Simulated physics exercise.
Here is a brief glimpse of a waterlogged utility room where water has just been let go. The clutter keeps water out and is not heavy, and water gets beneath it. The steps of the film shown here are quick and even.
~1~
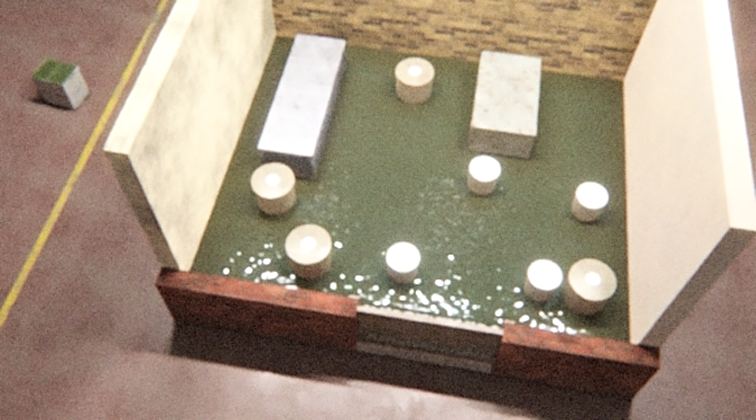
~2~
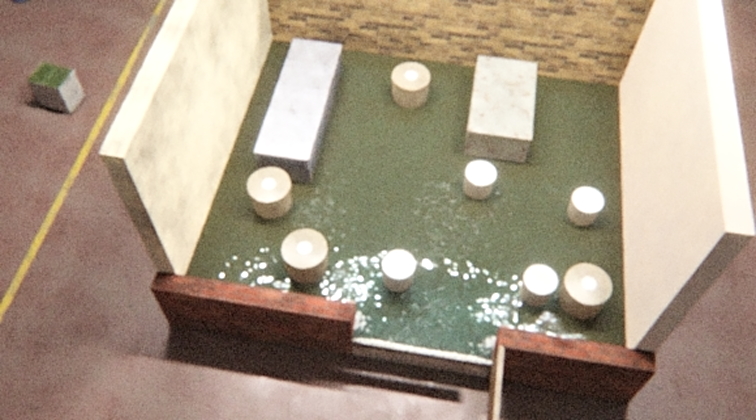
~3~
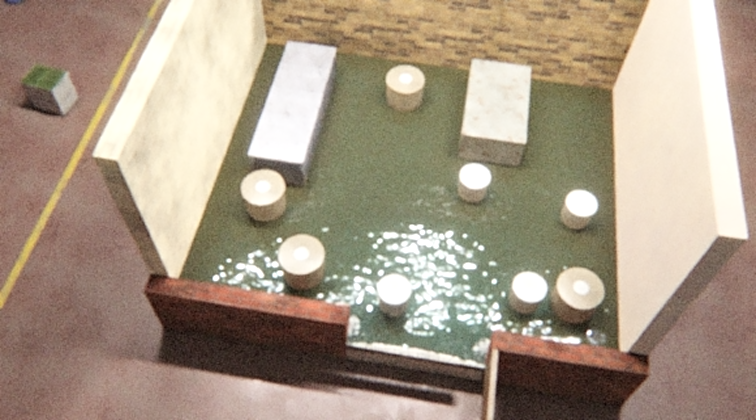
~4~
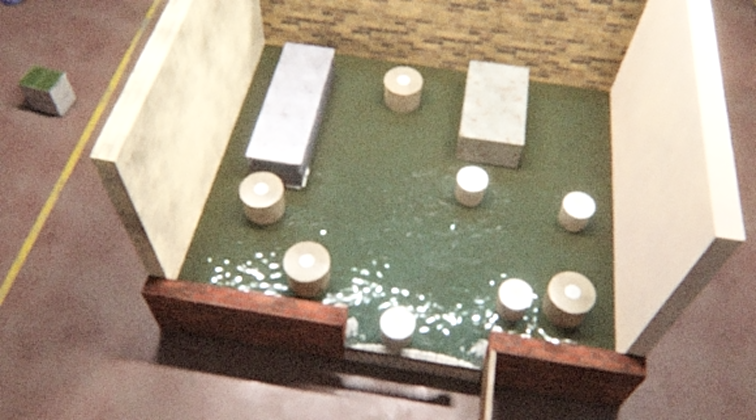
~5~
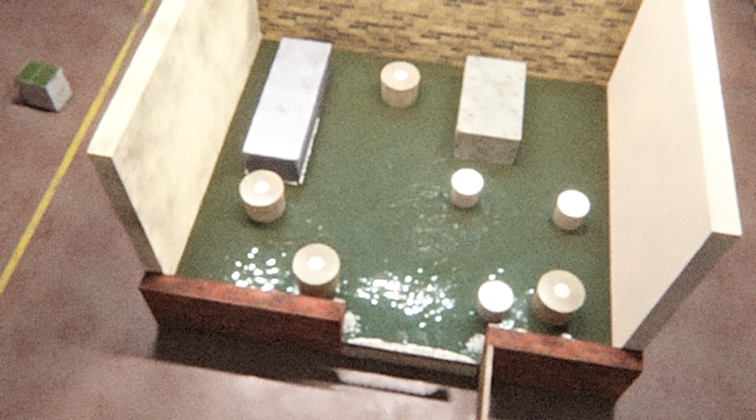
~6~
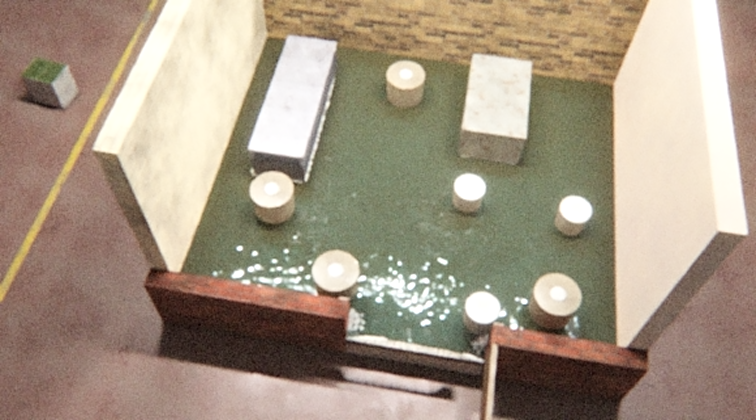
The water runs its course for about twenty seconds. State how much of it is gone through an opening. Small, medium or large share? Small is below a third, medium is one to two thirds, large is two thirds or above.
A large share.
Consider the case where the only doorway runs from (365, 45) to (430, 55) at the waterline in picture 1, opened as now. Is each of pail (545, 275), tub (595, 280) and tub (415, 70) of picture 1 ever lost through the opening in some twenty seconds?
First one never exits, second never exits, third exits.
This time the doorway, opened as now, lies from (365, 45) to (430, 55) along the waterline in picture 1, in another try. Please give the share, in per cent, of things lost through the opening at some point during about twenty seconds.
Close to 20 %, I think.
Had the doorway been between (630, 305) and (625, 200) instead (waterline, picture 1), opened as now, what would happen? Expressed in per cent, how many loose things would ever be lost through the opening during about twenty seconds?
80 in a hundred or thereabouts.
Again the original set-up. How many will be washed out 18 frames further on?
I count 5 altogether.
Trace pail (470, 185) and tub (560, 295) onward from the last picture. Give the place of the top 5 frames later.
The first top is close to (469, 226) and the second close to (520, 305).
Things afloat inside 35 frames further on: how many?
By my tally, 1.
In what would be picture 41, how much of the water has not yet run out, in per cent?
40 %.
A moment on, 3 of 8 are out; 5 afloat.
Next, 5 of 8 are out; 3 afloat.
Later, 7 of 8 are out; 1 afloat.
In the end, 7 of 8 are out; 1 afloat.
